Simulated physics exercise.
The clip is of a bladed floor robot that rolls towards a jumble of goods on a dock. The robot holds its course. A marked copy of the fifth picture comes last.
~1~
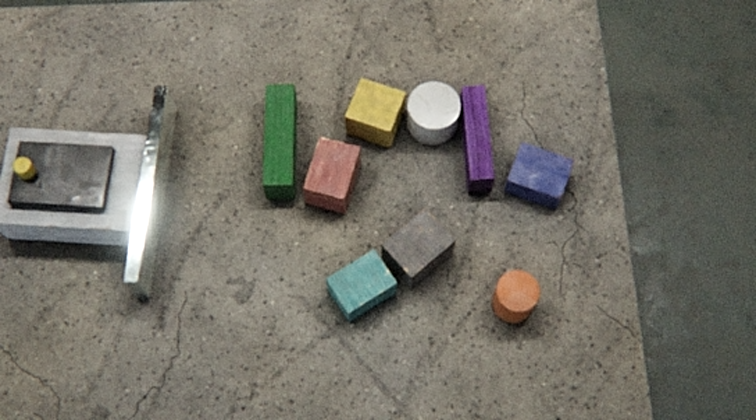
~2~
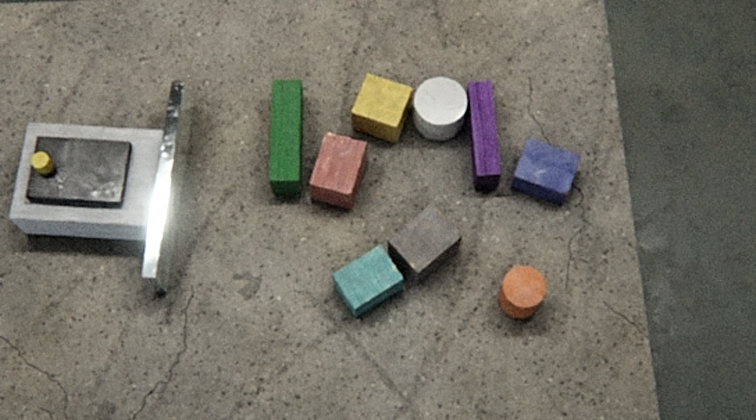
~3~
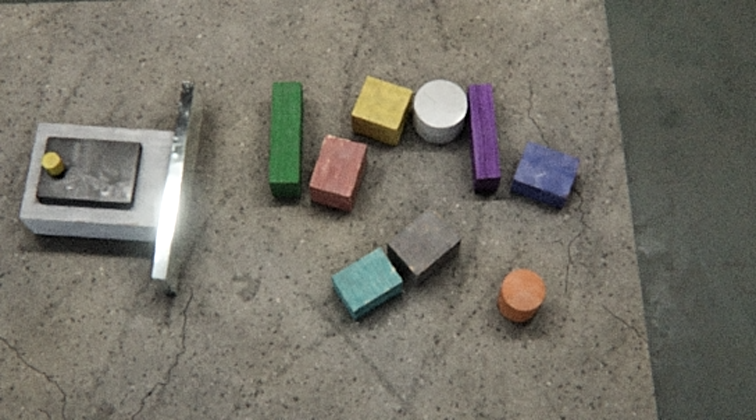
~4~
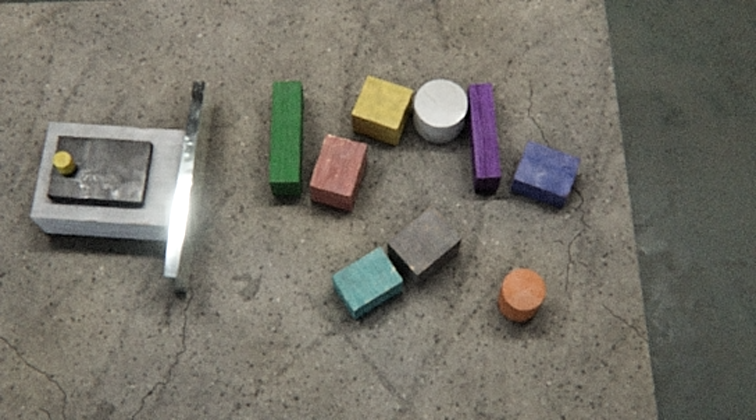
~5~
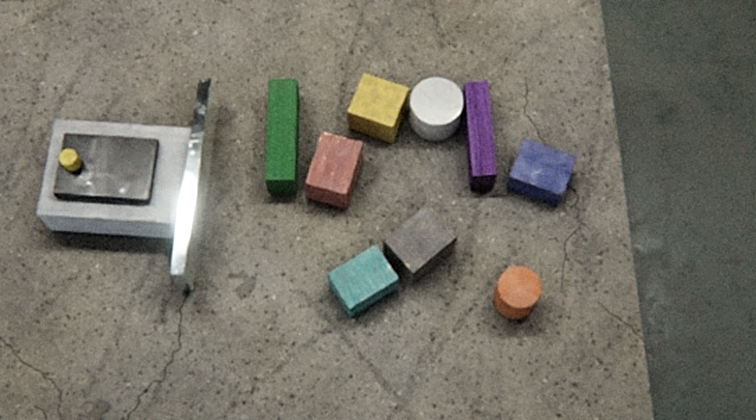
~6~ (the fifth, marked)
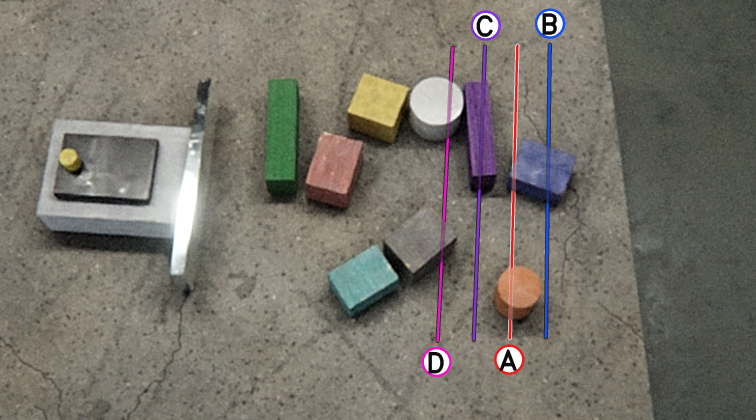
At the start, a pale bladed robot sits at the left of a stained concrete dock, apart from a loose group of coloured blocks and cylinders. The robot then rolls slowly a short way right, its upright blade leading, and narrows the gap to the green stick while the goods stay unmoved.
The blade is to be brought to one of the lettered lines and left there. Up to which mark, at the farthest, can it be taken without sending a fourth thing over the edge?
No fourth one falls up to B.
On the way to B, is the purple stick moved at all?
By then, yes.
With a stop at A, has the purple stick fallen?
Yes.
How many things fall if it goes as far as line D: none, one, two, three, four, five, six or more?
In all, none.
On the copy, A at (514, 185); B at (548, 183); C at (480, 186); D at (446, 187).
On B. First, robot (244, 163); yellow crate (389, 108); green stick (348, 135).
Then, robot (373, 159); purple stick (573, 137); white canister (560, 100).
Finally, robot (472, 156); purple stick over the edge; white canister over the edge; three fallen.
By contrast, A is within the limit but short; C is within the limit but short; D is within the limit but short.
